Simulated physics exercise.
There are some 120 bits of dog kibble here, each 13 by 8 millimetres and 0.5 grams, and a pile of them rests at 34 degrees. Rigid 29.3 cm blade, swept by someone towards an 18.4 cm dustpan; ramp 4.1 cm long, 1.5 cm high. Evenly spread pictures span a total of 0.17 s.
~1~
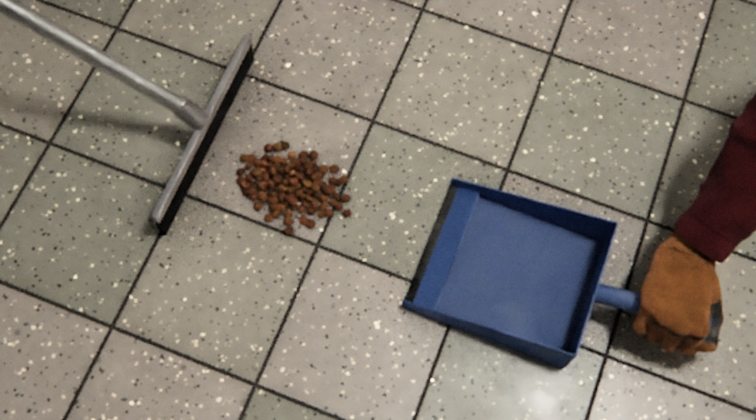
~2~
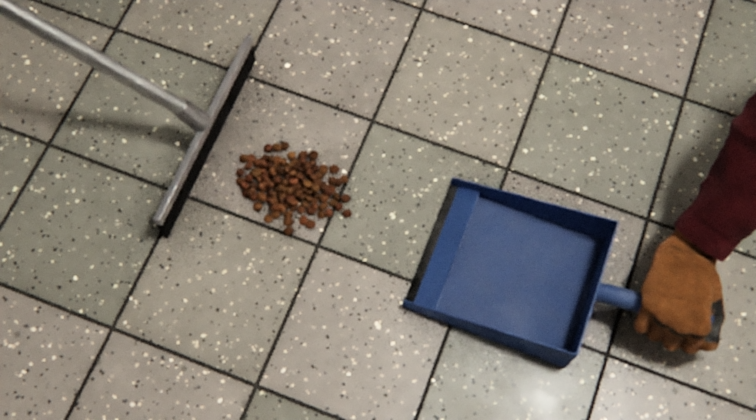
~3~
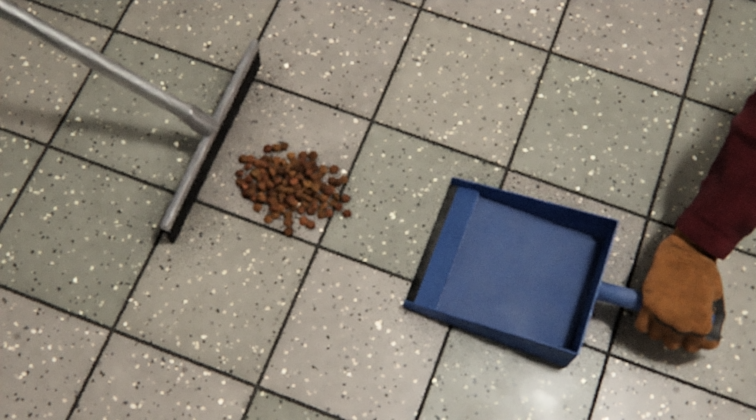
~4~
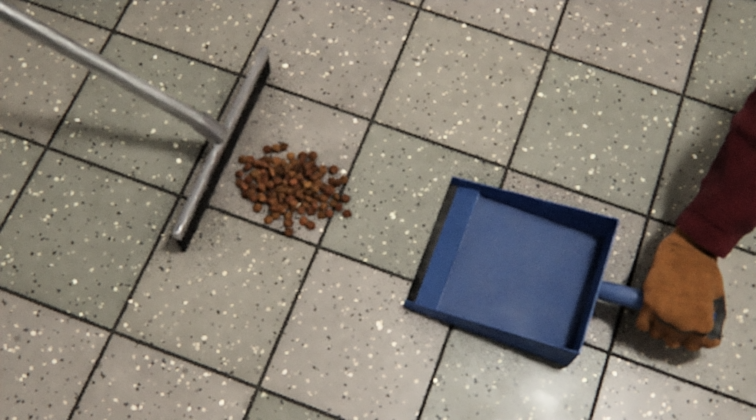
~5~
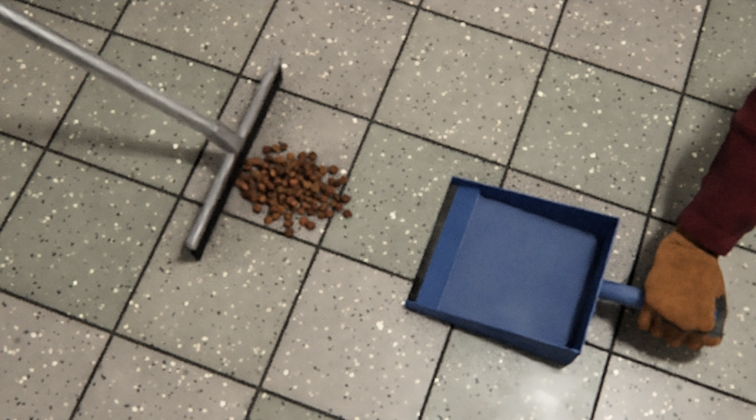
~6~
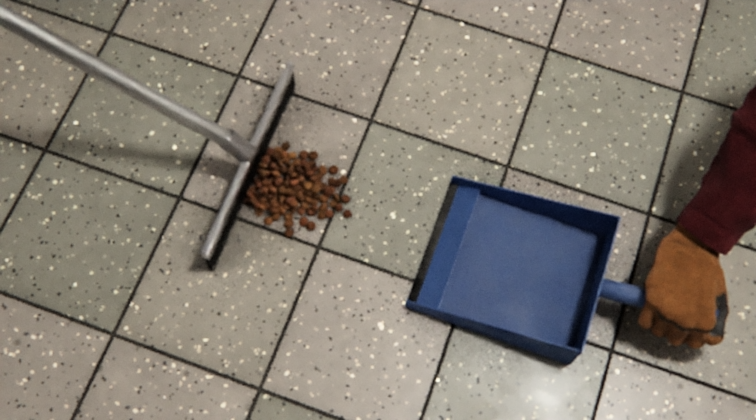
The footage shows a long-handled squeegee-like blade sliding slowly rightward across speckled floor tiles until it meets and begins nudging the near edge of a brown kibble pile, while a gloved hand holds a blue dustpan nearly still.
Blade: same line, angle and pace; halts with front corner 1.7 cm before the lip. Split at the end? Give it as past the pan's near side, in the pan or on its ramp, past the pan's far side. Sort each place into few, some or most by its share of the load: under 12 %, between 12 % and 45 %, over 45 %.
Shares: Past the pan's near side: Few; in the pan or on its ramp: Most; past the pan's far side: Few.
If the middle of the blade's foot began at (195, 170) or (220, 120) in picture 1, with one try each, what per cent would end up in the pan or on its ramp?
50 and 55 per cent, roughly.
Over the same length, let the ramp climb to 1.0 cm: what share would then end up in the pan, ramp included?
60 %.
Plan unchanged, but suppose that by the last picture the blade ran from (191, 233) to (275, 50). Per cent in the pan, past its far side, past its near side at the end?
Final per cent - pan 55, far 5, near 0.
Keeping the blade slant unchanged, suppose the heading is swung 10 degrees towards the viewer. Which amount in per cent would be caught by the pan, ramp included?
Then about 45 per cent.
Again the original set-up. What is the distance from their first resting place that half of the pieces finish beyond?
24 cm or so.
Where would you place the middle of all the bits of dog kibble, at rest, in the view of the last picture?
Estimated resting centre: Around (433, 259).
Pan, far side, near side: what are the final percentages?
In per cent - near side 5, pan 55, far side 5.
Then, 0.19 s after the last picture, middle of the blade 13 cm from the lip; 0 % over the lip, far side 0 %, near side 0 %.
Then, 0.32 s after the last picture, middle of the blade 5 cm from the lip; 0 % over the lip, far side 0 %, near side 5 %.
Then, 0.57 s after the last picture, middle of the blade 2 cm from the lip; 55 % over the lip, far side 5 %, near side 5 %.
In the end, near side 5 %, pan 55 %, far side 5 %, in front of the lip or behind the blade 35 %.
